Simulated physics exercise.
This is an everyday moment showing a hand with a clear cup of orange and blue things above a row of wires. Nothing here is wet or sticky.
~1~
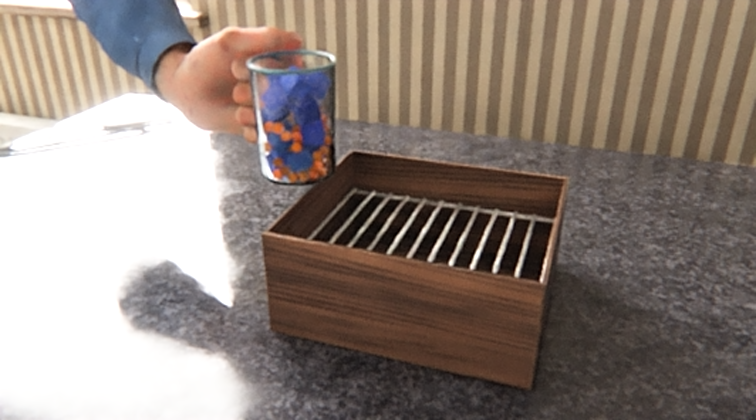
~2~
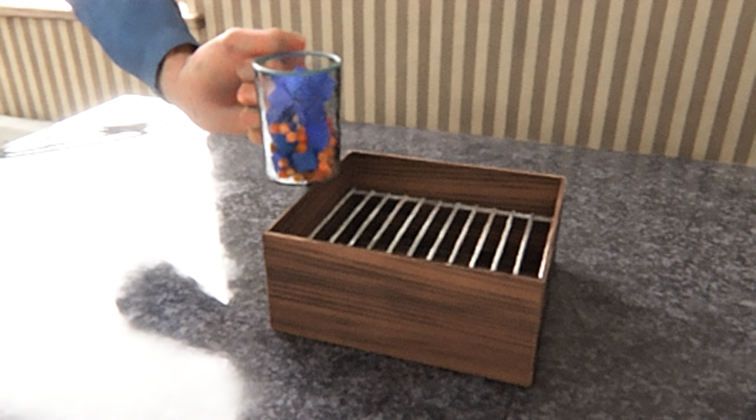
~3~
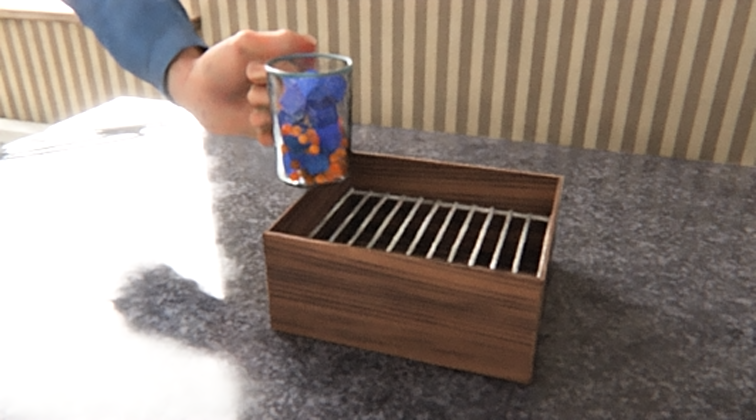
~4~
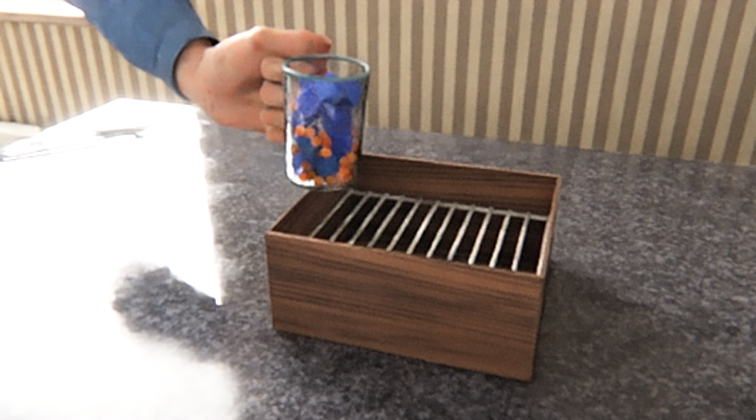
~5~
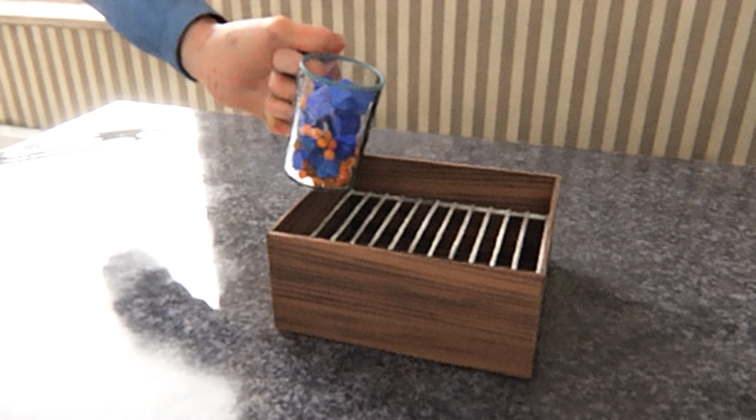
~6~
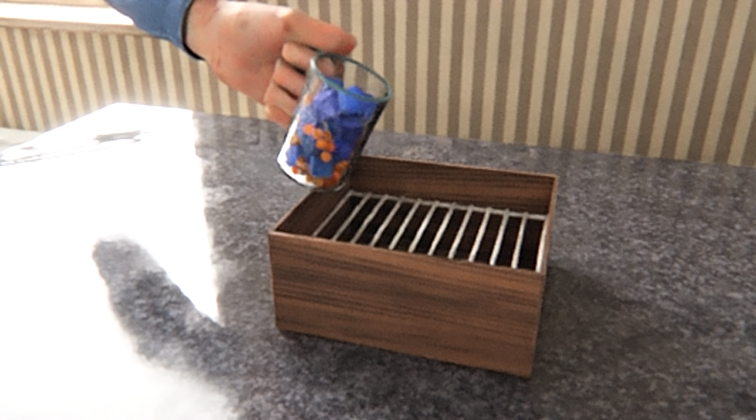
The video shows a hand holding a clear cup of blue and orange pieces above a wooden box with a wire rack inside; the hand moves the cup slightly to the right, then gradually tilts it rightward.
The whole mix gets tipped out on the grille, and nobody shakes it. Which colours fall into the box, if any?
For orange: Through the grille. Blue: Retained above.
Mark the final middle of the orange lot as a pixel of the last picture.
Close to (376, 287).
Then, 0.48 s later than the last frame, orange ones, every one in the cup; blue ones, every one in the cup.
Then, 0.91 s later than the last frame, orange ones, every one in the cup; blue ones, the larger part in the cup, about a tenth on or over the wires.
Then, 1.27 s later than the last frame, orange ones, roughly half in the cup, roughly a third on or over the wires, about a tenth under the rack; blue ones, about a tenth in the cup, the larger part on or over the wires.
When it is over, orange ones, about a tenth on the wires, the larger part under the rack; blue ones, every one on the wires, not one under the rack.
